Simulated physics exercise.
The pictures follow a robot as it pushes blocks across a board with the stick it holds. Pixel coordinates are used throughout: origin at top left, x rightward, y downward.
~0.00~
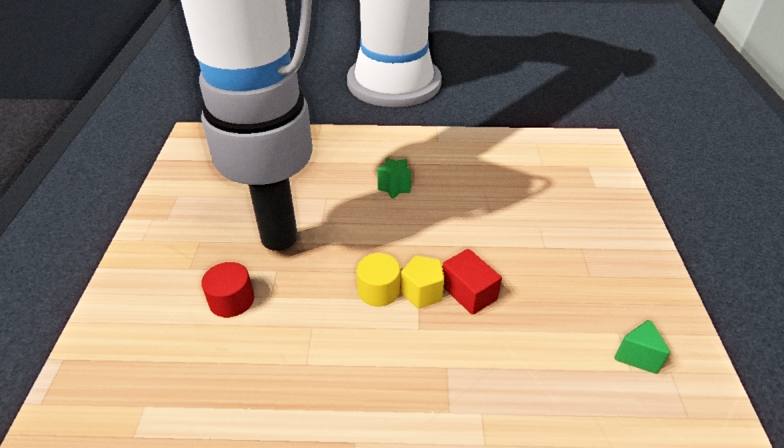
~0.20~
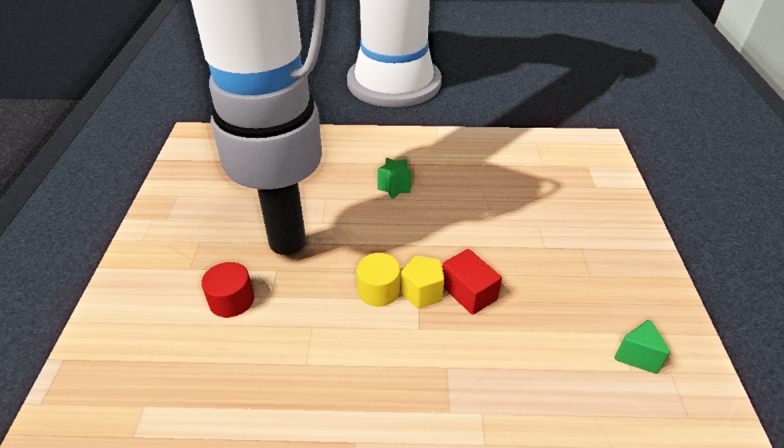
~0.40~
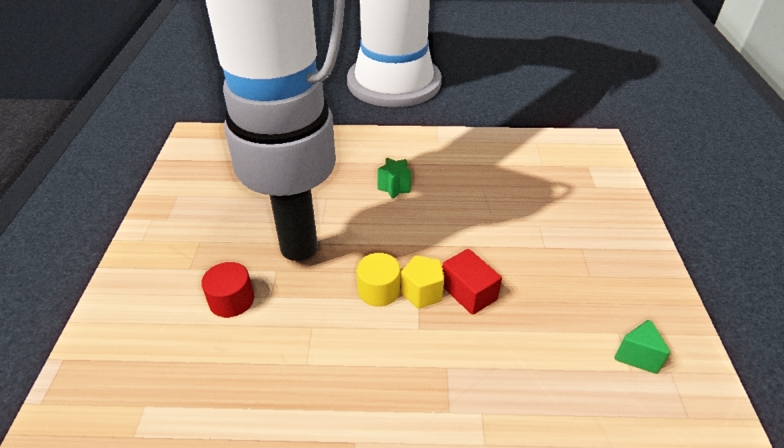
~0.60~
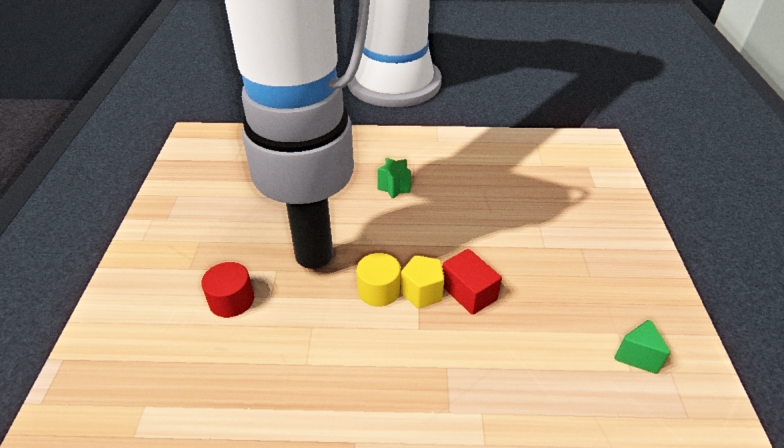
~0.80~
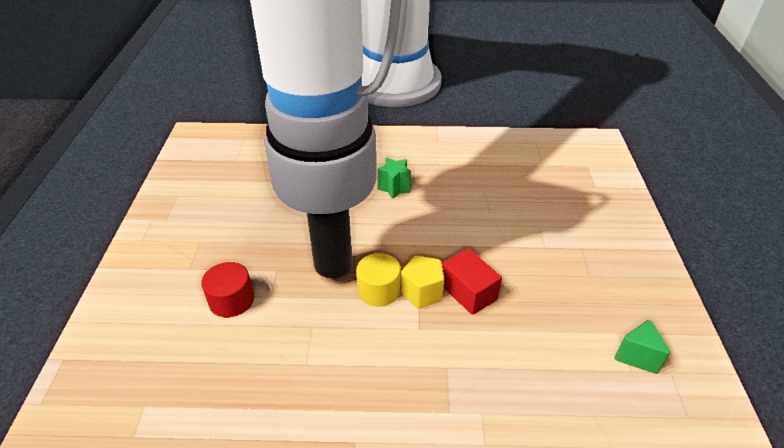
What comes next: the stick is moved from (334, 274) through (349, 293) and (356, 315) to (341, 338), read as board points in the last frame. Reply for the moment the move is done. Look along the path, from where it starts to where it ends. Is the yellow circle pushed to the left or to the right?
The shift is leftward.
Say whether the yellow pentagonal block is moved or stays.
That block slides.
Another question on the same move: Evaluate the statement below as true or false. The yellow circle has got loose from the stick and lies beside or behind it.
True
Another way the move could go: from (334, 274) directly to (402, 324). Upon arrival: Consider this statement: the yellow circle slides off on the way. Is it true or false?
That is false.
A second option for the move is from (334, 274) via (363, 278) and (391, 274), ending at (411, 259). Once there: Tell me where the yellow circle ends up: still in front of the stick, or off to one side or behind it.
Left aside or behind.
On the path given first. Halfway along, stick at (355, 294); yellow circle at (398, 287); yellow pentagonal block at (437, 274), turned 40° anticlockwise; red rectangle at (477, 268).
At the end, stick at (340, 328); red circle in place; yellow circle at (400, 292); yellow pentagonal block at (438, 275), turned 45° anticlockwise; red rectangle at (477, 267).
